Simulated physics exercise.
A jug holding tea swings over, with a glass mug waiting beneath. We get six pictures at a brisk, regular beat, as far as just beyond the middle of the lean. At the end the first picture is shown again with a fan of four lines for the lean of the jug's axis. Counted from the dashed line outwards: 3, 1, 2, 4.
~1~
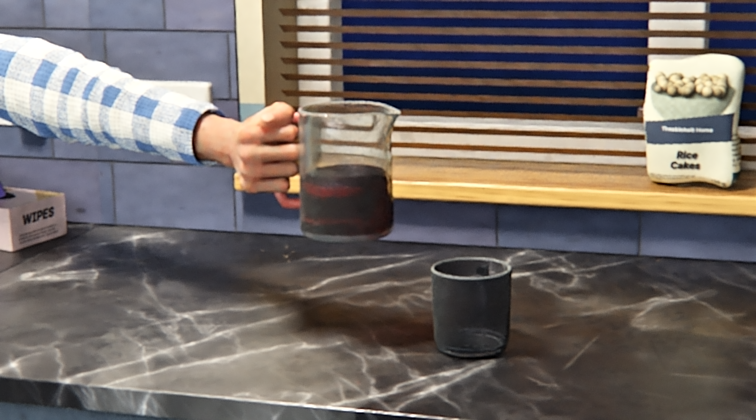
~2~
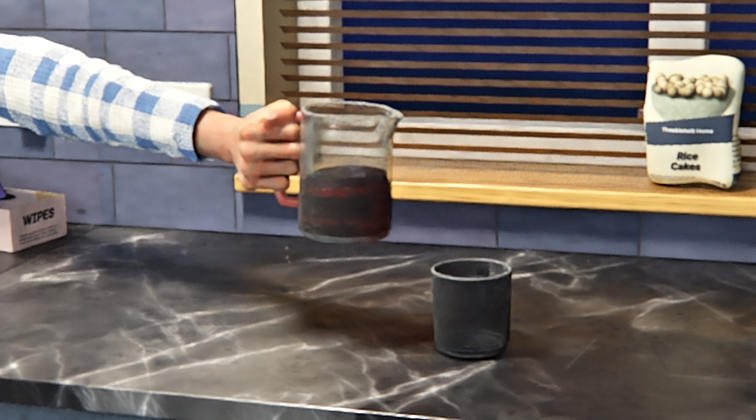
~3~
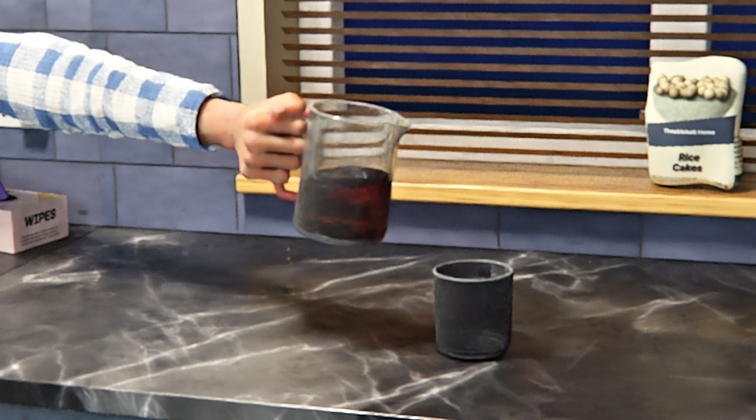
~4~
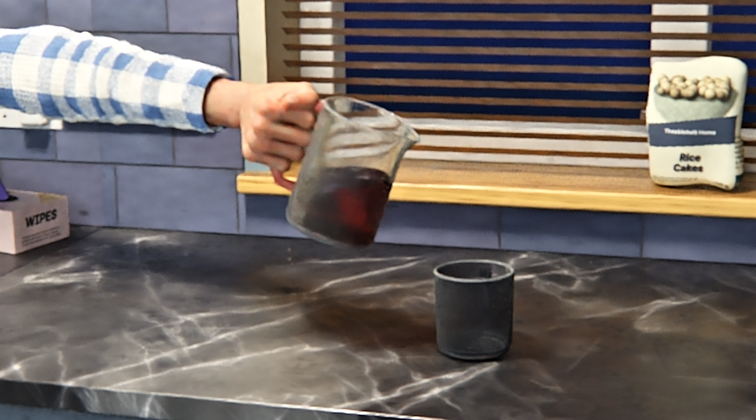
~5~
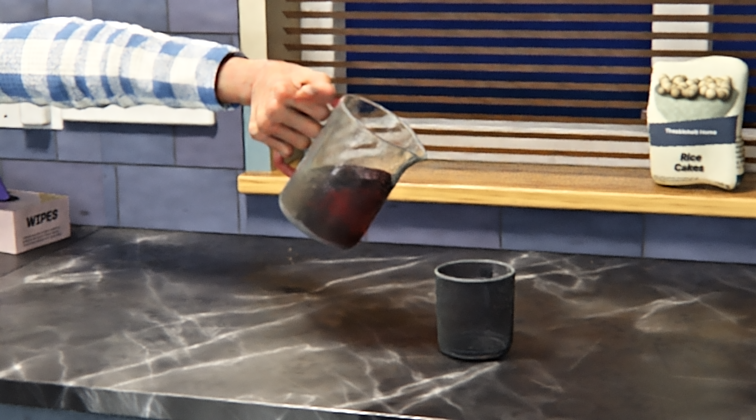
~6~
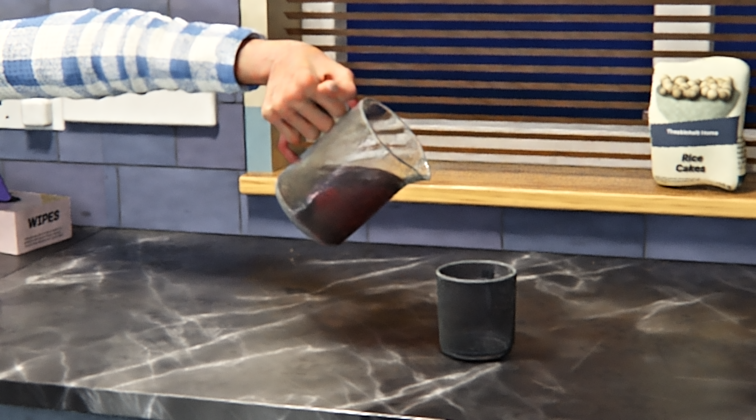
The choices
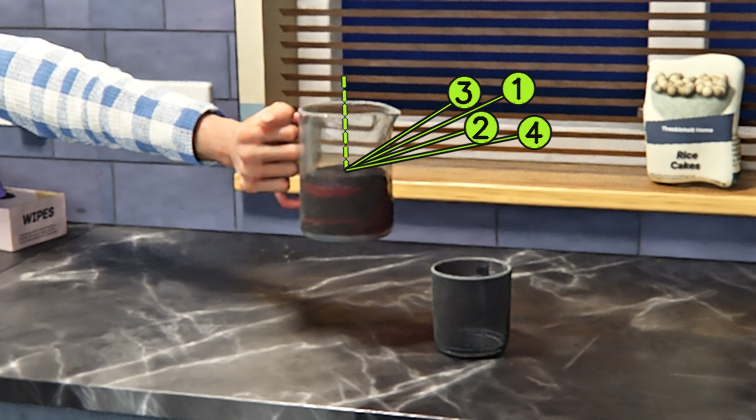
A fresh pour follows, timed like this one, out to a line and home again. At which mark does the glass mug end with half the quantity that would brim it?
4 beats the others.
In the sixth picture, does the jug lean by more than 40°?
Yes, it does.
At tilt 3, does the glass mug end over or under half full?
Under half.
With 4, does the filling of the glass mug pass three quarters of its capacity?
No, less.
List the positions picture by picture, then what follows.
The first frame shows upright, lip at (398, 113); rim of the glass mug round (471, 267); nothing has left yet.
The second frame shows tipped about 2°, lip at (401, 116); nothing has left yet.
The third frame shows tipped about 10°, lip at (409, 125); nothing has left yet.
The fourth frame shows tipped about 21°, lip at (418, 139); nothing has left yet.
The fifth frame shows tipped about 34°, lip at (425, 157); nothing has left yet.
The sixth frame shows tipped about 48°, lip at (429, 178); nothing has left yet.
In lime, 1 at (503, 96); 2 at (464, 131); 3 at (451, 103); 4 at (517, 136).
Choosing 1, the glass mug ends with about 17 % of what it can hold.
Choosing 2, the glass mug ends with about 33 % of what it can hold.
Choosing 3, the glass mug ends with about 5 % of what it can hold.
Choosing 4, the glass mug ends with about 52 % of what it can hold.
